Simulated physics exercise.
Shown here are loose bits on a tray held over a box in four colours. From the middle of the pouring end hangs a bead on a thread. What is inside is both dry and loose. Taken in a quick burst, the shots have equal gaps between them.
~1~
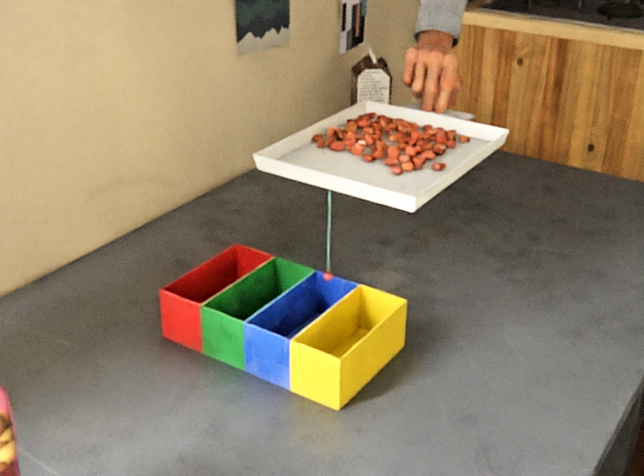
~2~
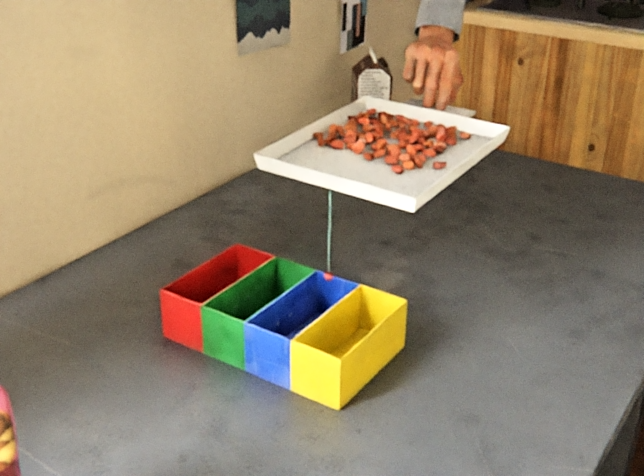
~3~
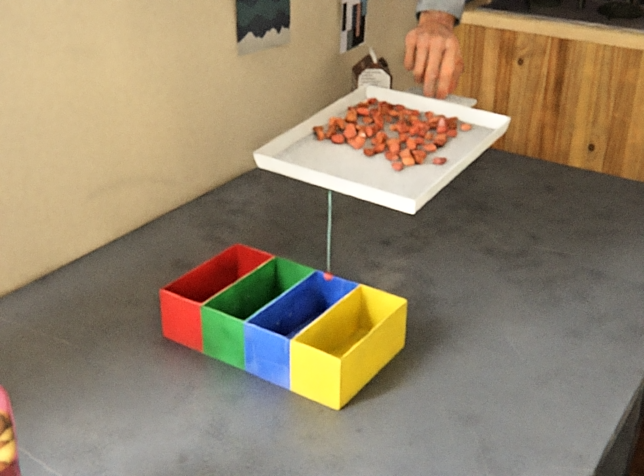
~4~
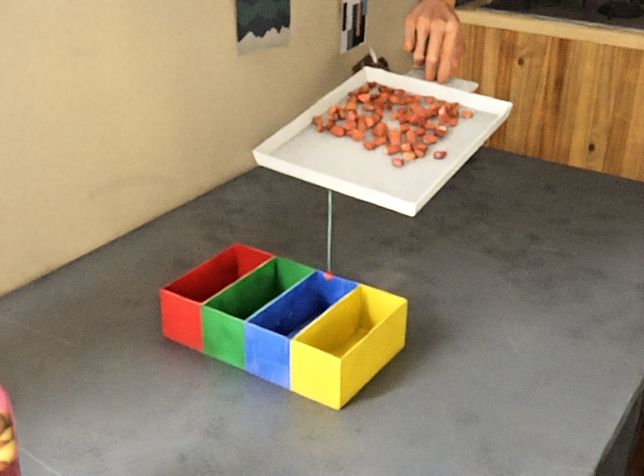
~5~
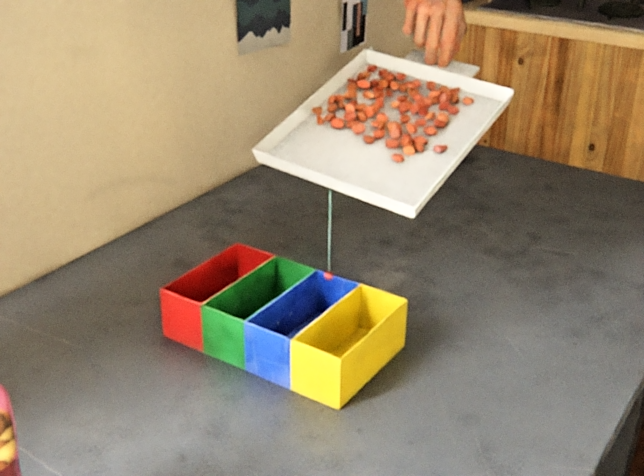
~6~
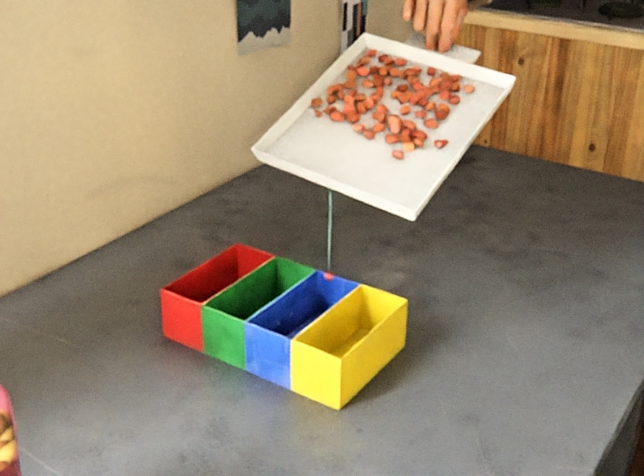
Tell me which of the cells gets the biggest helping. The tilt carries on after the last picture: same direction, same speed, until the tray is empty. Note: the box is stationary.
The biggest helping lands in the yellow cell.
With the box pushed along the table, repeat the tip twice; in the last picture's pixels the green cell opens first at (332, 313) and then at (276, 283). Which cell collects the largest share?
Blue, then the yellow one.
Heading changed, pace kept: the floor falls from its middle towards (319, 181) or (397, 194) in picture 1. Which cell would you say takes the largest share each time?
Green; the yellow one.
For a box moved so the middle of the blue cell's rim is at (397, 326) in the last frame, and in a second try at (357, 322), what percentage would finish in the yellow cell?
About 0 per cent, then about 30 per cent.
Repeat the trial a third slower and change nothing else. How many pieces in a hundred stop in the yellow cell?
Near 50 %.
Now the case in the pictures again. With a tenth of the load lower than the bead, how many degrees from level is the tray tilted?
It's turned some 75 degrees by then.
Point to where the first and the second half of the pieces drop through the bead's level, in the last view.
Half one: (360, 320), half two: (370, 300).
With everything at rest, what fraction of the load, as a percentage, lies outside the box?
40 per cent.
Just after the last frame, tray tipped steeply; almost all on the tray; just a few falling or outside the box.
A moment on, tray tipped past a quarter turn; roughly a quarter on the tray; roughly a third in the yellow cell; about a tenth in the blue cell; roughly a third falling or outside the box.
Further on, tray tipped past a quarter turn; roughly half in the yellow cell; about a tenth in the blue cell; roughly a third falling or outside the box.
When it is over, tray tipped past a quarter turn; roughly half in the yellow cell; about a tenth in the blue cell; not one in the green cell; not one in the red cell; roughly a third outside the box.
